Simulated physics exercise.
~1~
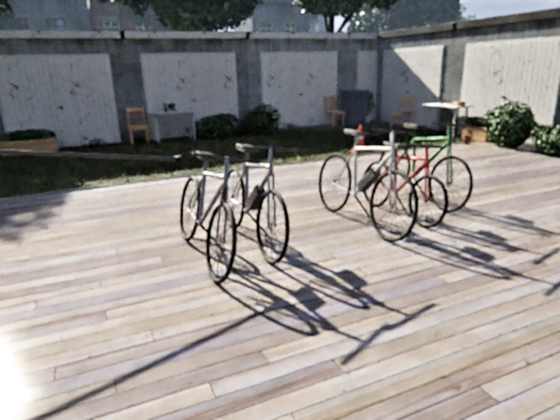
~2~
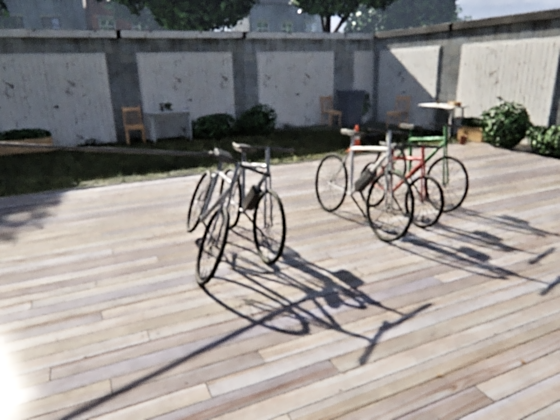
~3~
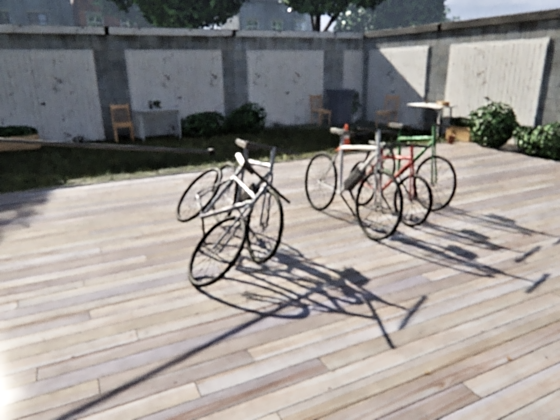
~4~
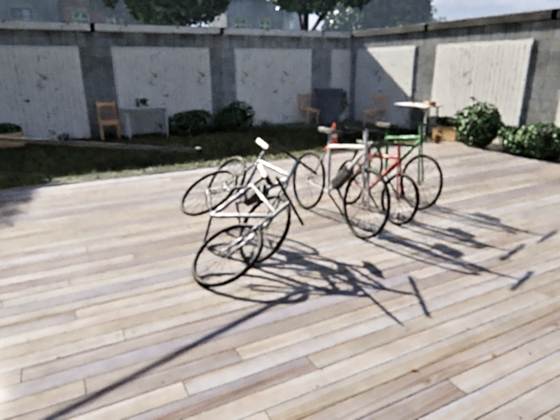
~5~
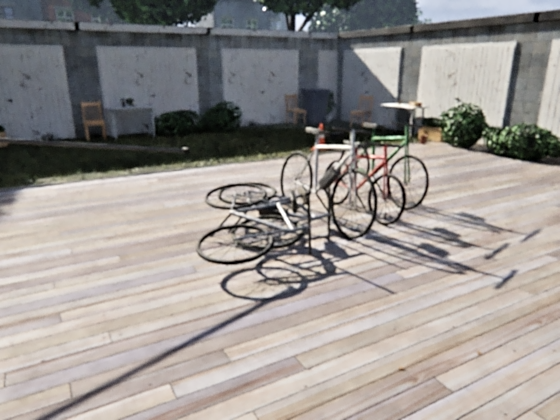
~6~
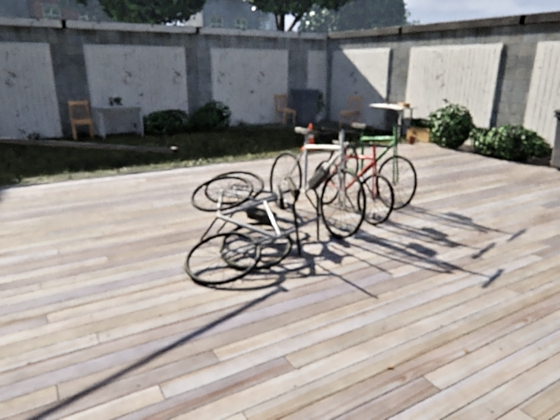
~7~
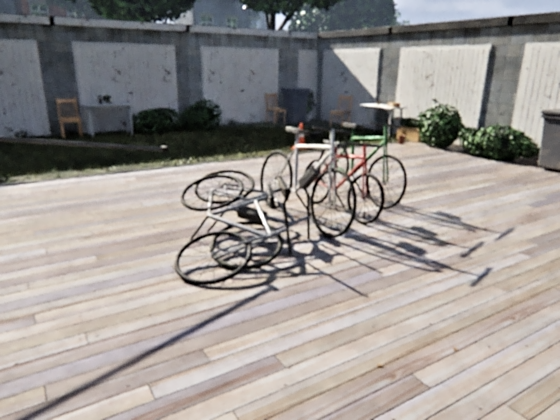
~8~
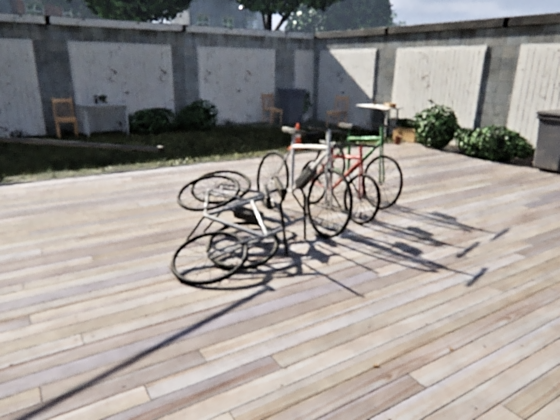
On a sunny wooden deck beside a pale wall, several bicycles stood in a row until the one at the left end tipped to the right and its neighbour went over too. The pair ended up down in a tangle, while three others stayed standing.
